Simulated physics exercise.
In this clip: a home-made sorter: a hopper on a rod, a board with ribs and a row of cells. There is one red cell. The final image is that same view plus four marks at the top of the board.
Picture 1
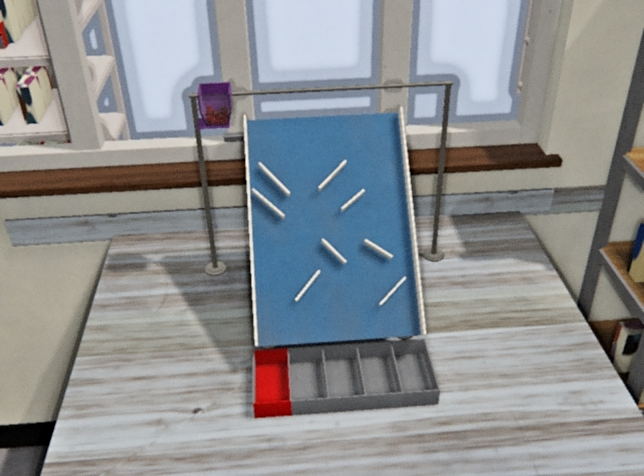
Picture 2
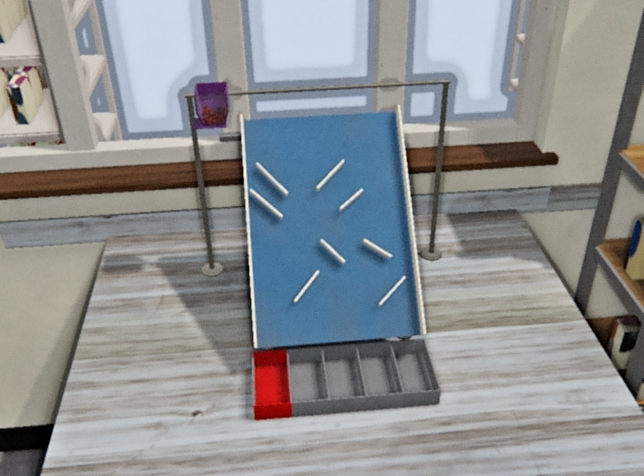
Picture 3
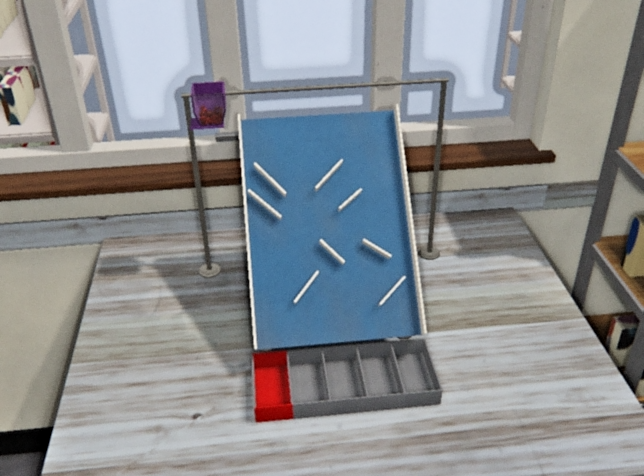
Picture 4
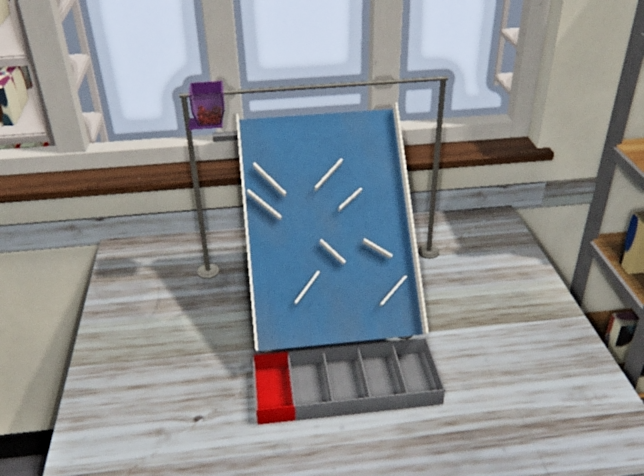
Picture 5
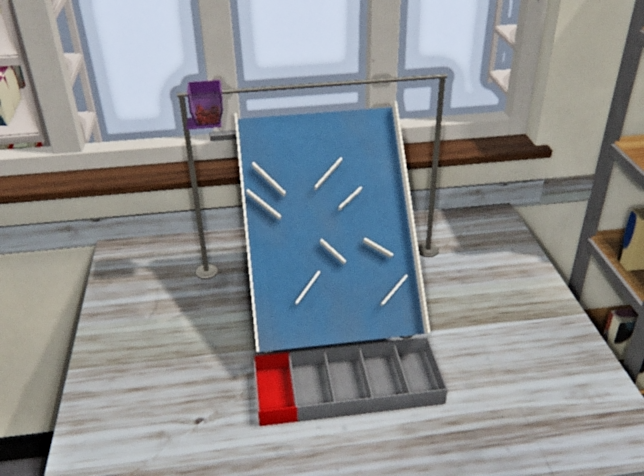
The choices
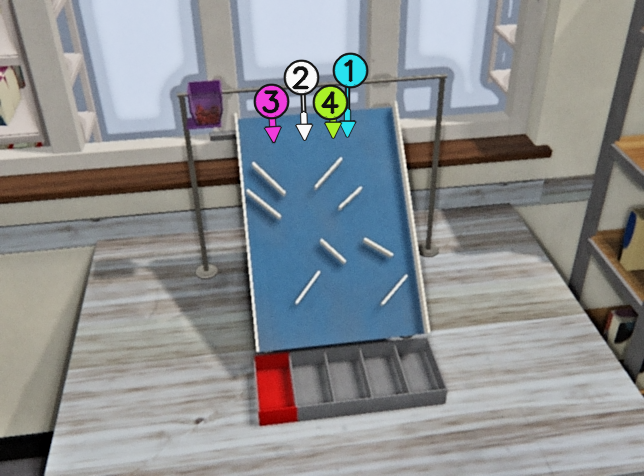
The camera shifts slightly around a purple hopper on a rod, a still blue ribbed board and a row of cells, leftmost red.
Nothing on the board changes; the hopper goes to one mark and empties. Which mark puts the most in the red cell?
The answer is mark 2.
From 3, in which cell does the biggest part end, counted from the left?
The first.
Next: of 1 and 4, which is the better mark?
That is mark 4.
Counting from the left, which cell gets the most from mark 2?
It is the first one.
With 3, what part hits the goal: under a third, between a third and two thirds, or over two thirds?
Mark 3 gives between a third and two thirds.
On the marked copy, mark 1 meets the board at (347, 130); mark 2 meets the board at (304, 134); mark 3 meets the board at (273, 136); mark 4 meets the board at (333, 132).
Choosing 1, about a third in the red cell, about two thirds in other cells, a stray few held on the board.
Choosing 2, nearly all in the red cell.
Choosing 3, about half in the red cell, about half in other cells.
Choosing 4, about two thirds in the red cell, about a third in other cells.
